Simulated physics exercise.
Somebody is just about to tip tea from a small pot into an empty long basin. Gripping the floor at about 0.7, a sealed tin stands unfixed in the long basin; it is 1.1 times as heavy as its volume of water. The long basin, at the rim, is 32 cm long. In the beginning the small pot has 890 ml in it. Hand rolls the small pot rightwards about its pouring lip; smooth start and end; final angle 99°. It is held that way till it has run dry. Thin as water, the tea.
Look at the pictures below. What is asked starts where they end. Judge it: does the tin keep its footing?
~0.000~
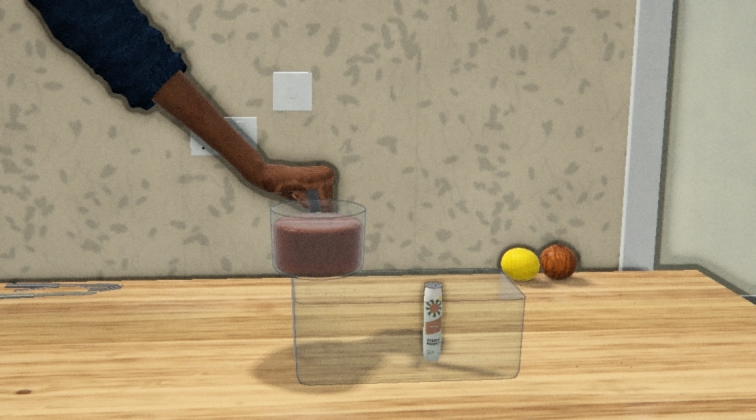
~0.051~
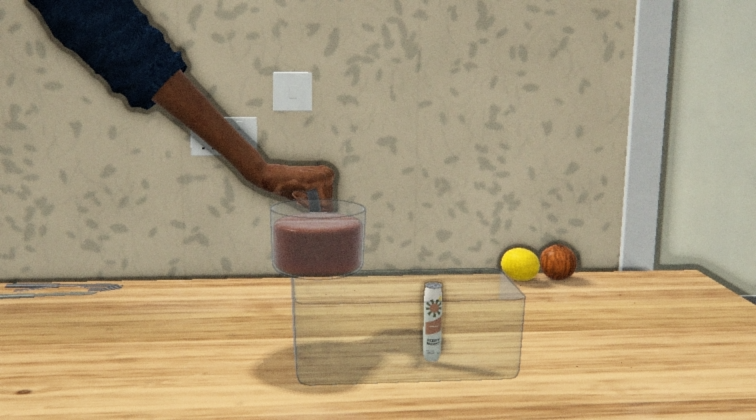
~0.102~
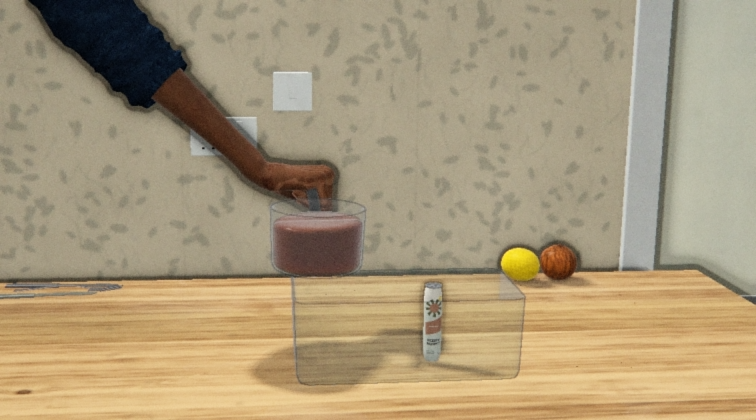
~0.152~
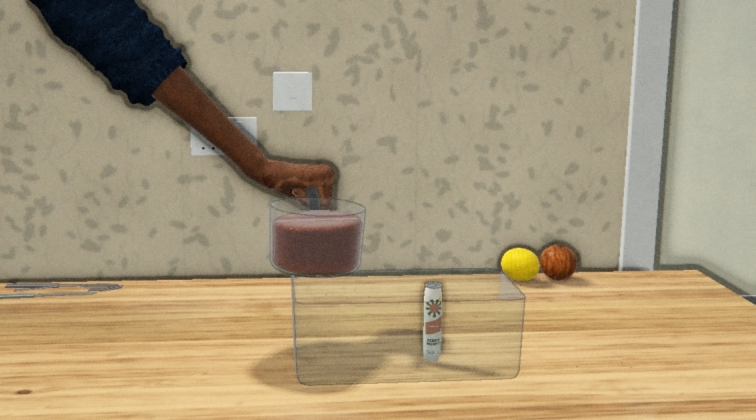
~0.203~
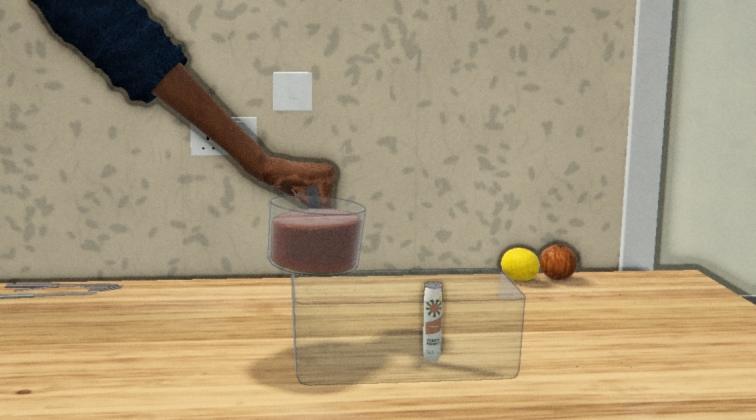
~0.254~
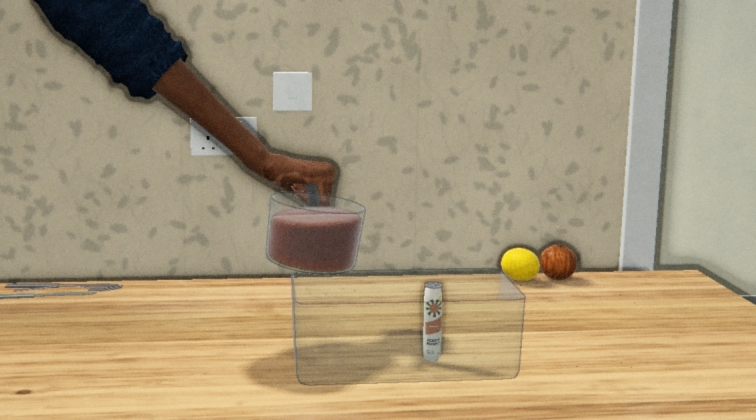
It tilts over.
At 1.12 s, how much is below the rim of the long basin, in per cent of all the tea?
It works out near 52 per cent.
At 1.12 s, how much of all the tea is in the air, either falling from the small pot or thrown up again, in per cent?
Estimated airborne part: Roughly 24 per cent.
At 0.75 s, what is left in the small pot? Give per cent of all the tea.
Close to 82 in a hundred.
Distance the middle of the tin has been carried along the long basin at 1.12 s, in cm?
Estimate: Around 0 cm.
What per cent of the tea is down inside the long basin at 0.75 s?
At that time the basin holds about 3 per cent of the liquid.
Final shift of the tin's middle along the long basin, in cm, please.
The tin's middle ends up about 6.0 cm along the basin.
After 0.75 s the tilt is 55° and 82 per cent is still to pour; the tin stands where it began.
After 1.12 s the tilt is 89° and 25 per cent is still to pour; the tin stands where it began.
After 1.50 s the tilt is 99° and 3 per cent is still to pour; the tin lies on its side.
After 1.91 s the tilt is 99° and 0 per cent is still to pour; the tin lies on its side.
In the end the tin lies on its side.
